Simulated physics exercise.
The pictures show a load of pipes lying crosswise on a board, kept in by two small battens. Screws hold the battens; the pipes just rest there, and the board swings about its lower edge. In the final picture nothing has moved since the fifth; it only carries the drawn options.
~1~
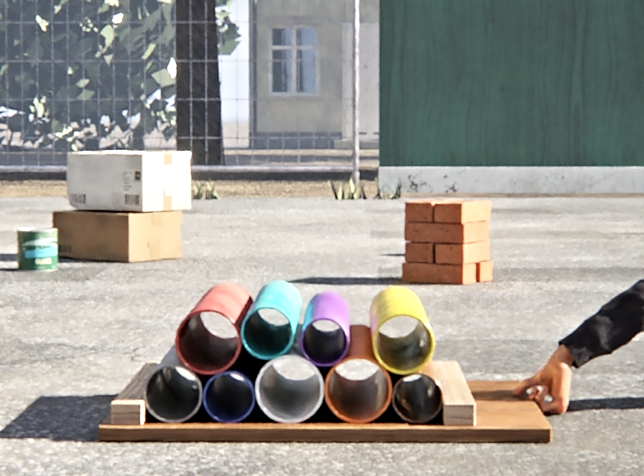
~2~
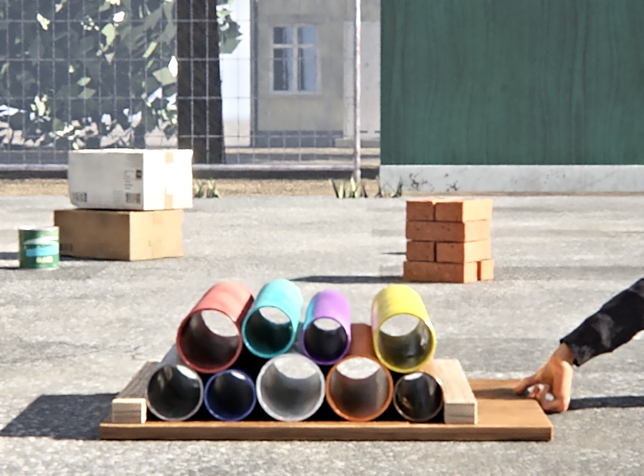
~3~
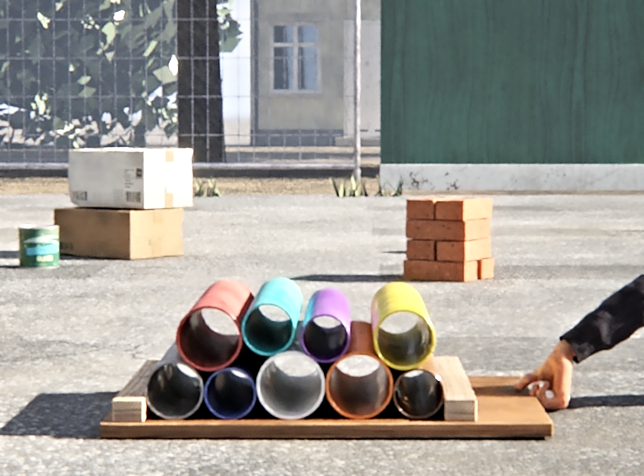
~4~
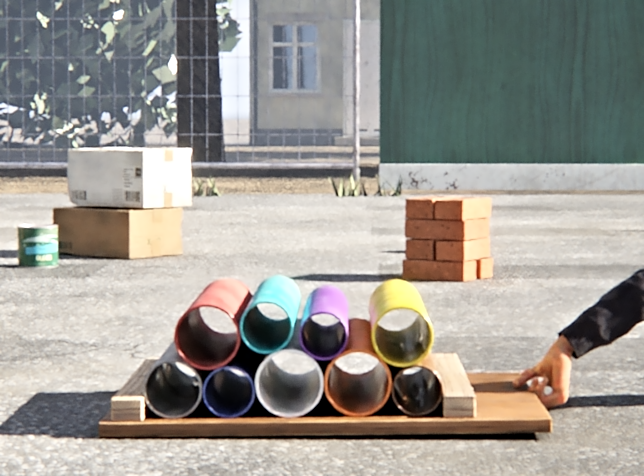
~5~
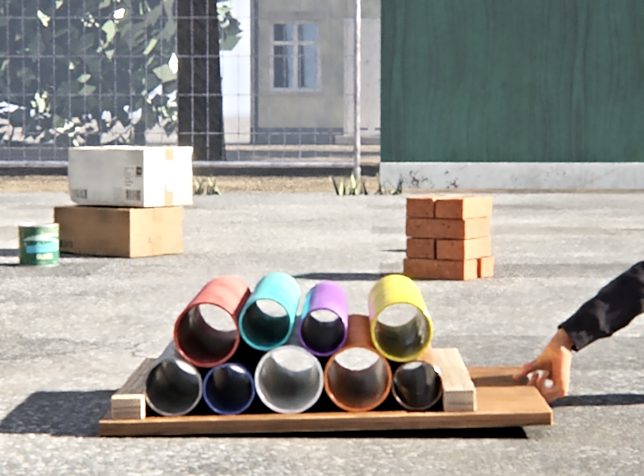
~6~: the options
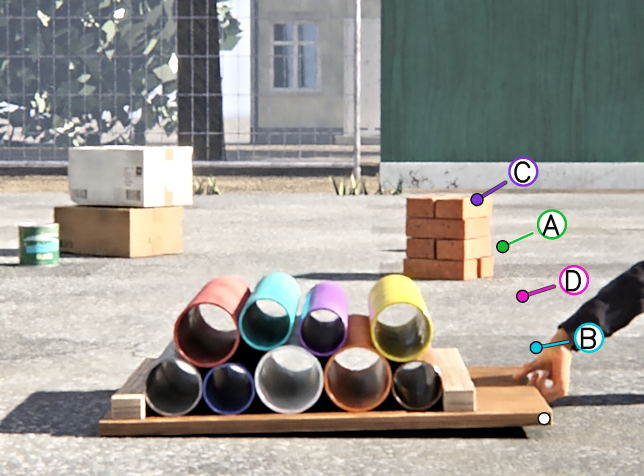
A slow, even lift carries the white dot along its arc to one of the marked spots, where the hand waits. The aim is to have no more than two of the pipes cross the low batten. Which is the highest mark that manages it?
It can be raised to C.
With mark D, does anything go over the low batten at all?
No.
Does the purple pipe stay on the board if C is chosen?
Yes.
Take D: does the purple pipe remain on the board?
Yes.
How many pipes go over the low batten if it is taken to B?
With B, none.
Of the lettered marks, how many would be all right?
Four of the four.
On the marked copy, A at (503, 247); B at (536, 348); C at (477, 200); D at (523, 296); the white dot at (544, 419).
Following C. Soon after the start, board at 18°.
Later, board at 31°.
In the end, board at 31°, two over the low batten (red, turquoise).
As for the rest, A none over the low batten; B none over the low batten; D none over the low batten.
